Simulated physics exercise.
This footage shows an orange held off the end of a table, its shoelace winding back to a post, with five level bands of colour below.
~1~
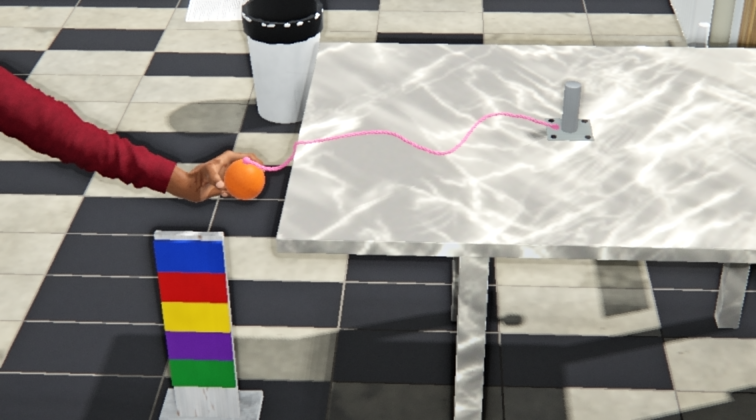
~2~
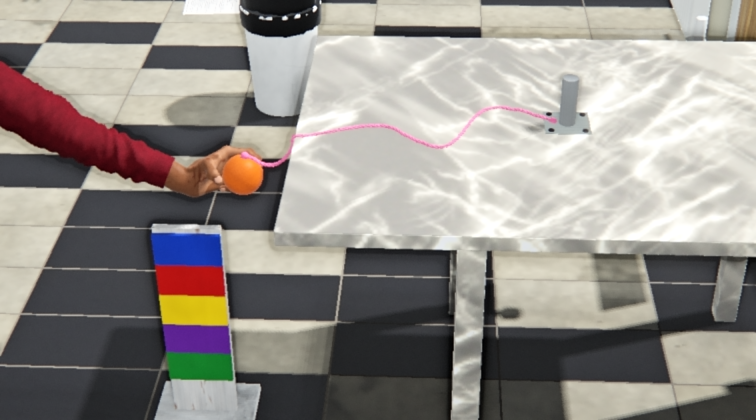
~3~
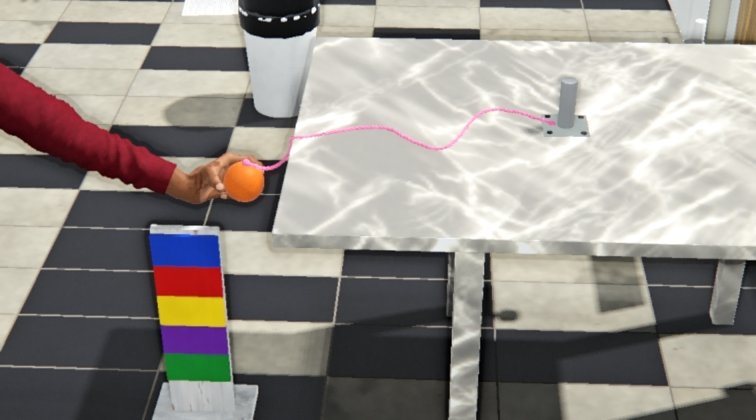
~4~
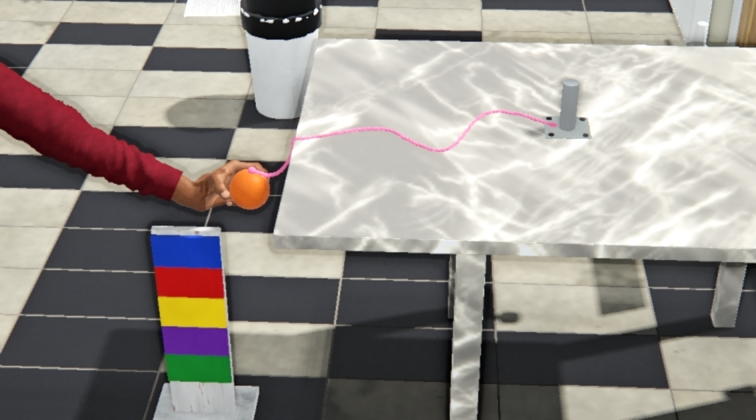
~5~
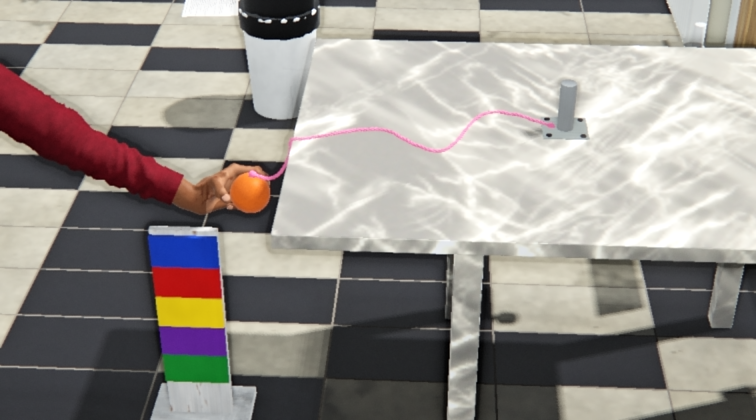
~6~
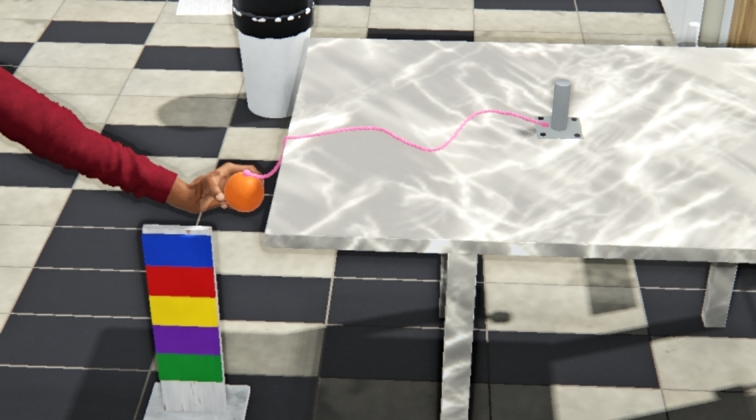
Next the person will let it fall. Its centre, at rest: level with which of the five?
Red.
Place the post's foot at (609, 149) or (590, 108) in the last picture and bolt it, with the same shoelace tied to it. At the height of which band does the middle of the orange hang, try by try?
Blue; blue.
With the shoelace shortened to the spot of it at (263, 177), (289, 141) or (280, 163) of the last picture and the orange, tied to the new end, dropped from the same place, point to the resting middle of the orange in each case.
In order, it comes to rest around (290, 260), (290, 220) and (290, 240).
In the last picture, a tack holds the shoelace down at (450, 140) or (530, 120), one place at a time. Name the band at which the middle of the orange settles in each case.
Note: Try 1 blue; try 2 red.
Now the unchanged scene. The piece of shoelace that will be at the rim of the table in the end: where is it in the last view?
Look close to (357, 129) - that's the one.
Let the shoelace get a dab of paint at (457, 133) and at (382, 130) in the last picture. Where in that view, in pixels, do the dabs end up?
(420, 125), then (311, 124).
A little later, orange near (251, 272); level with red.
Next, orange near (317, 267); level with red.
Later still, orange near (280, 261); level with red.
When it is over, orange near (291, 264); level with red. The shoelace holds its middle at red.
